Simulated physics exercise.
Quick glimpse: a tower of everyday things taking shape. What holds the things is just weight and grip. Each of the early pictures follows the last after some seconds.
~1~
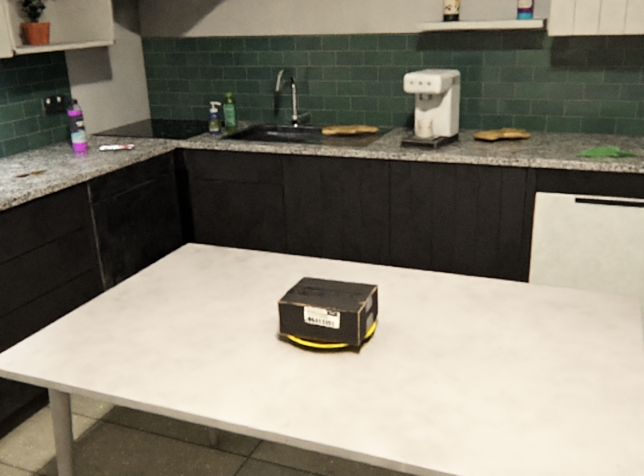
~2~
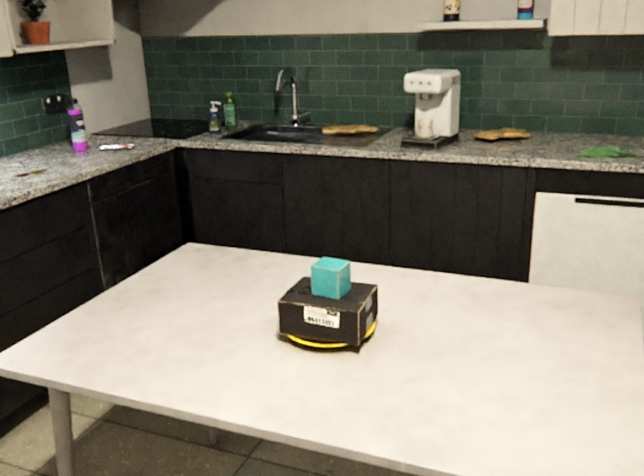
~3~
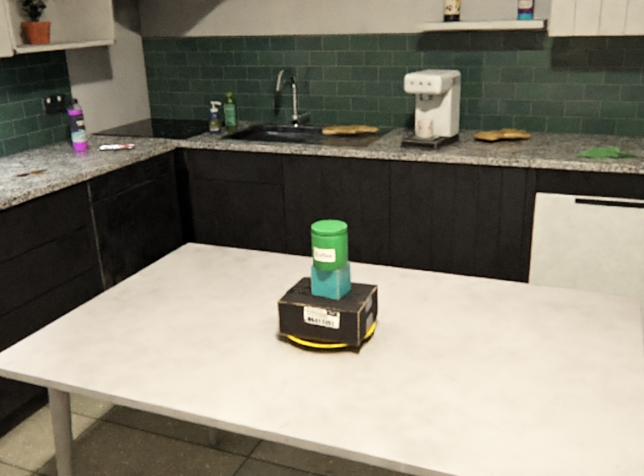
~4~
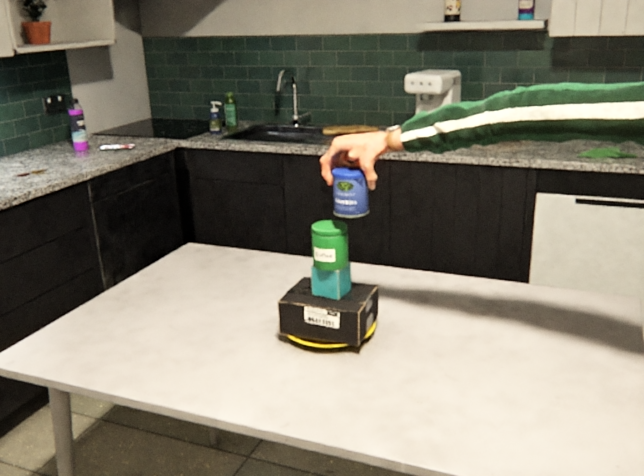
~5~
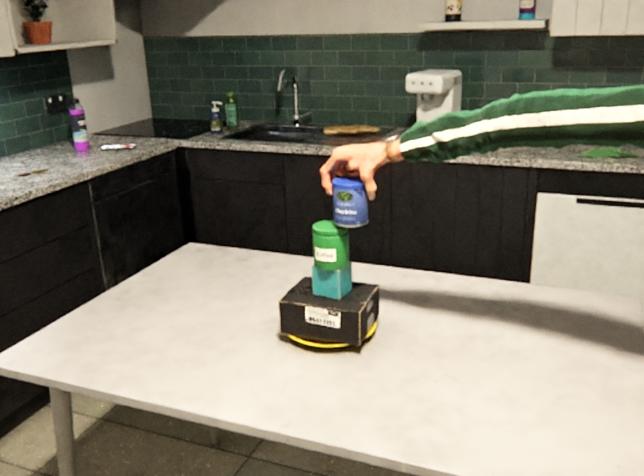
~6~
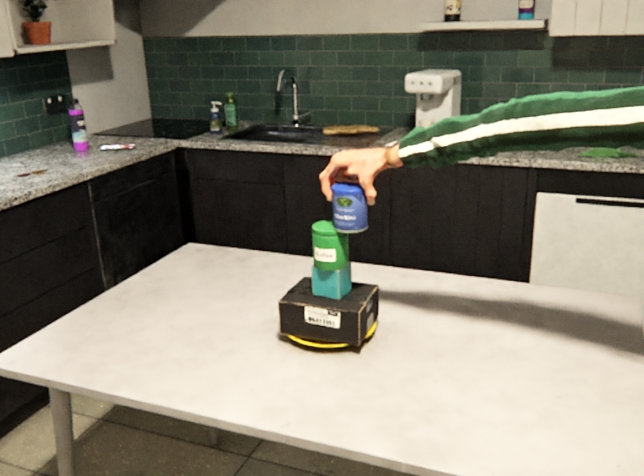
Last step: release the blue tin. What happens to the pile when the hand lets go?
The pile tips over.
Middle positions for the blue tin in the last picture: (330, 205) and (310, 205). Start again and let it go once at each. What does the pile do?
Try one: Stable. Try two: Collapse.
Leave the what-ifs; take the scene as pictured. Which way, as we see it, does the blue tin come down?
It goes rightward.
Then, 0.40 s after the last picture, blue tin now fallen.
Then, 0.50 s after the last picture, things are still on the move.
Then, 0.70 s after the last picture, as before.
At rest, fallen, blue tin; the other 4 in place. Seen from the same camera at the end, blue tin near (450, 340). The pile loses its balance.
